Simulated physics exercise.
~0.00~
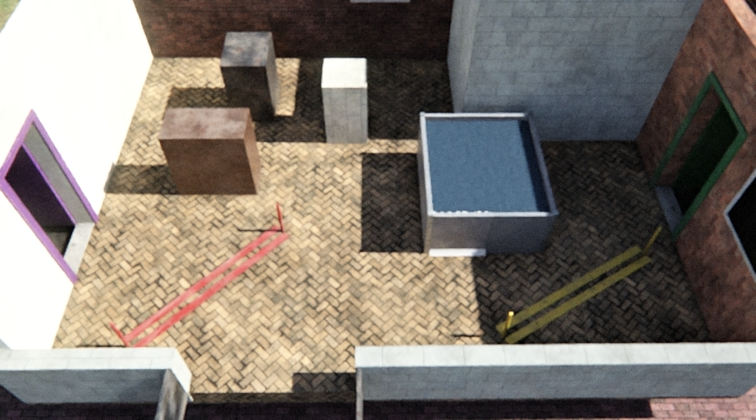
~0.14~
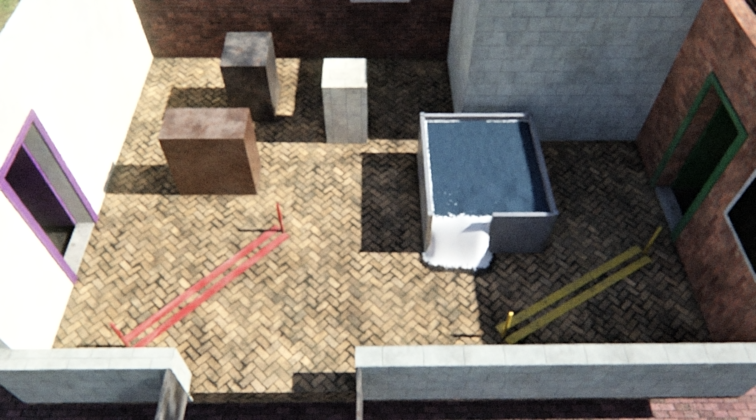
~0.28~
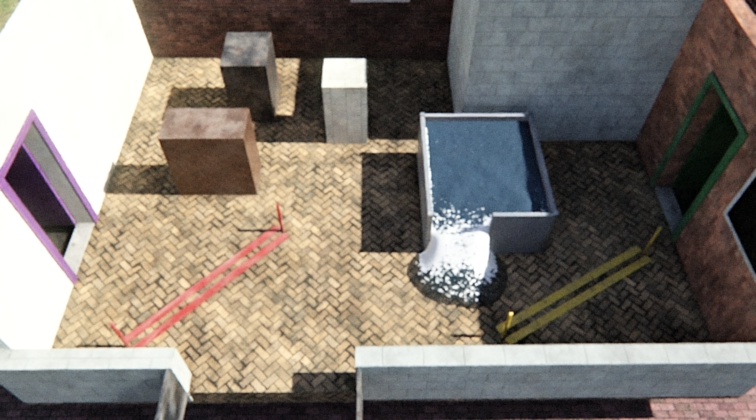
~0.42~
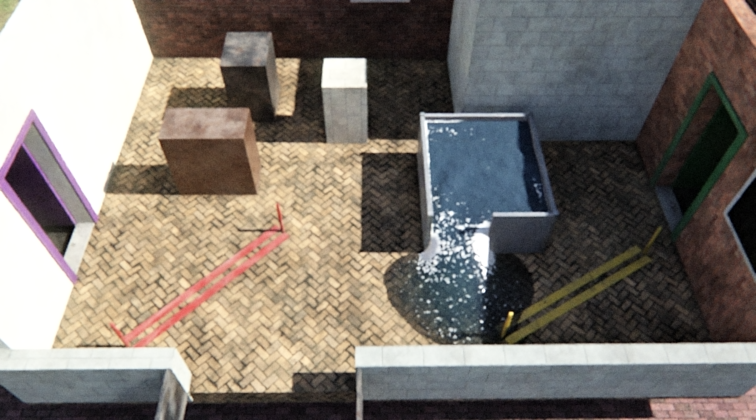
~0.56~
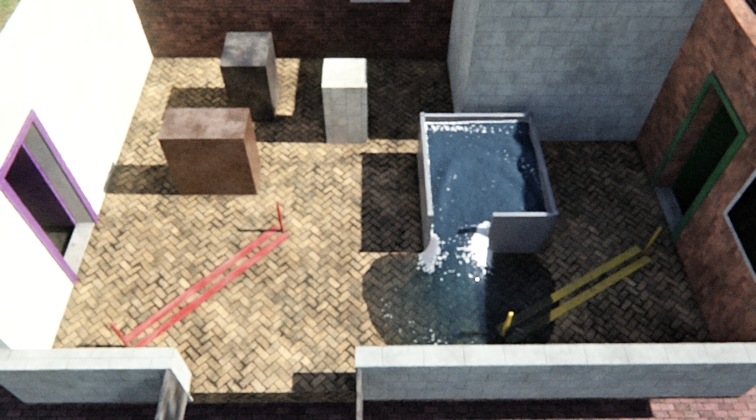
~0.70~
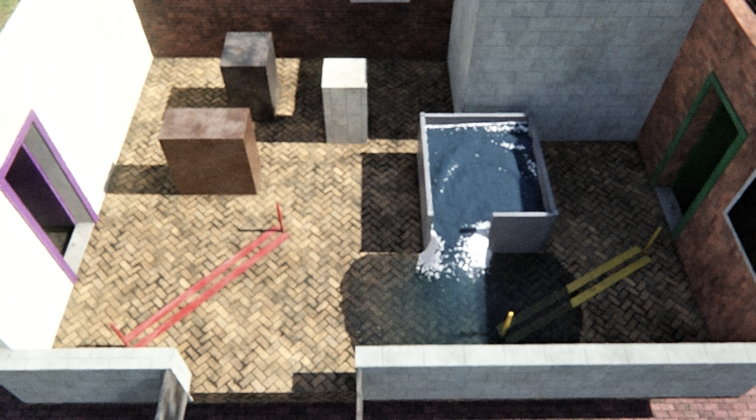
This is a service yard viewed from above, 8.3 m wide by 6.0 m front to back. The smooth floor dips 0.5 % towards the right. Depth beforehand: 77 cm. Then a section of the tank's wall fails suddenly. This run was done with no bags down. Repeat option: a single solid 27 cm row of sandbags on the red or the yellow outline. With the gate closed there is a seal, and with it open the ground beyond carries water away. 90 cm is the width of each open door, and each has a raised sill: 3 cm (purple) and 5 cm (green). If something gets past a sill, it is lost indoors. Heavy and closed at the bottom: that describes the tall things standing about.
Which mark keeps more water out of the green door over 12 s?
The yellow mark.
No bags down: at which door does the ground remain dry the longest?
Purple.
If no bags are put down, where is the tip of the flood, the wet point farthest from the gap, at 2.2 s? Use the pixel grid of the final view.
(103, 373).
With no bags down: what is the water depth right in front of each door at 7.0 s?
Depths in cm: Purple 5, green 5.
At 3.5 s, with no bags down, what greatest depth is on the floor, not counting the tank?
Up to about 24 centimetres.
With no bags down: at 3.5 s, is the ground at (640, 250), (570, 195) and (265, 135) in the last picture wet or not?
Soaked, bone dry, bone dry.
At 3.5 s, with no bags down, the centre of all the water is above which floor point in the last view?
(461, 264).
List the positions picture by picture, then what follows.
The first frame shows still water, 77 cm deep, in the tank at (483, 165).
In the second frame, the front is at (488, 263), 0.5 m from the gap at (458, 237); 0.2 m2 of floor is under water; 77 cm left at the back of the tank.
In the third frame, the front is at (489, 297), 0.9 m from the gap at (458, 239); 0.8 m2 of floor is under water; 77 cm left at the back of the tank.
In the fourth frame, the front is at (481, 343), 1.4 m from the gap at (457, 240); 2.0 m2 of floor is under water; 74 cm left at the back of the tank.
In the fifth frame, water pours out at (457, 240) and has run 1.9 m, to a hidden place; typically 5 cm deep outside, 68 cm at the tank's back.
In the sixth frame, the front is at a hidden place, 2.1 m from the gap at (458, 240); 4.3 m2 of floor is under water; 65 cm left at the back of the tank.
After 1.4 s water covers 15 % of the floor and is deepest (42 cm) near (459, 357) in the run without bags; in at the green door, 0 L with no bags, 0 L with the row on red, 0 L on yellow.
After 2.2 s water covers 25 % of the floor and is deepest (33 cm) near (460, 371) in the run without bags; in at the green door, 0 L with no bags, 0 L with the row on red, 0 L on yellow.
After 3.5 s water covers 45 % of the floor and is deepest (24 cm) near (460, 371) in the run without bags; in at the green door, 0 L with no bags, 0 L with the row on red, 0 L on yellow.
After 7.0 s water covers 70 % of the floor and is deepest (14 cm) near (628, 180) in the run without bags; in at the green door, 6 L with no bags, 6 L with the row on red, 2 L on yellow.
After 12.0 s water covers 95 % of the floor and is deepest (10 cm) near (709, 369) in the run without bags; in at the green door, 43 L with no bags, 40 L with the row on red, 11 L on yellow.
